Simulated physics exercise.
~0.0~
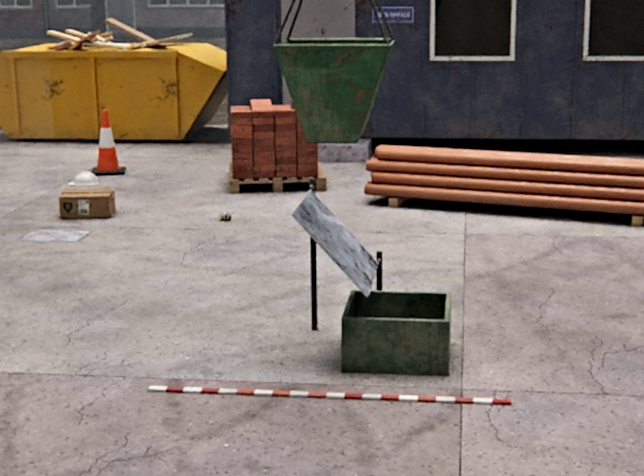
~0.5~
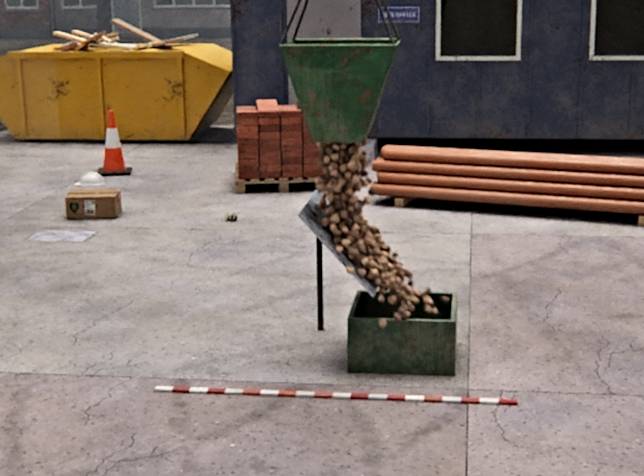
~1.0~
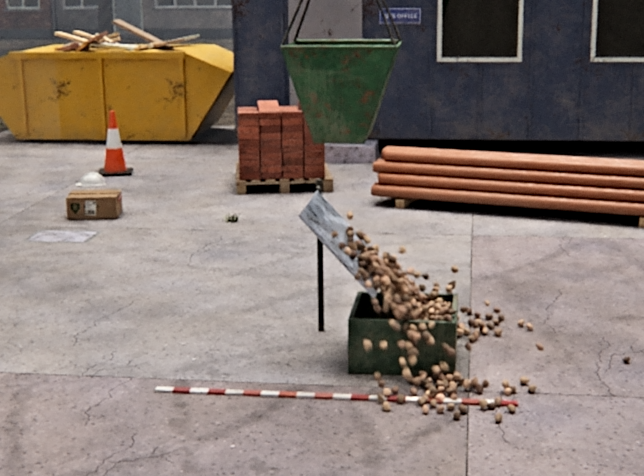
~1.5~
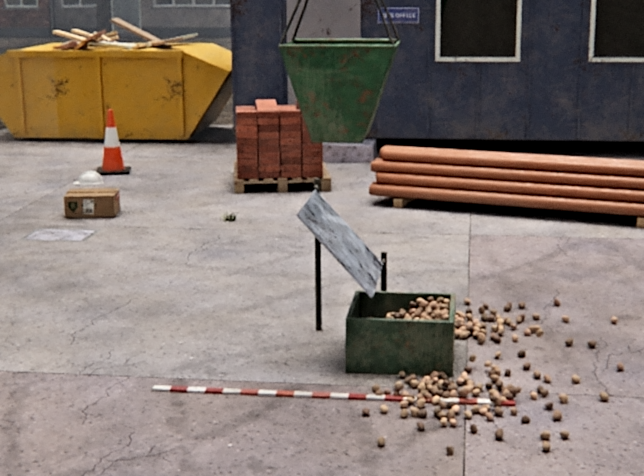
A green skip drops cobbles down a sloping steel sheet, most landing in the bin, others scattering right.
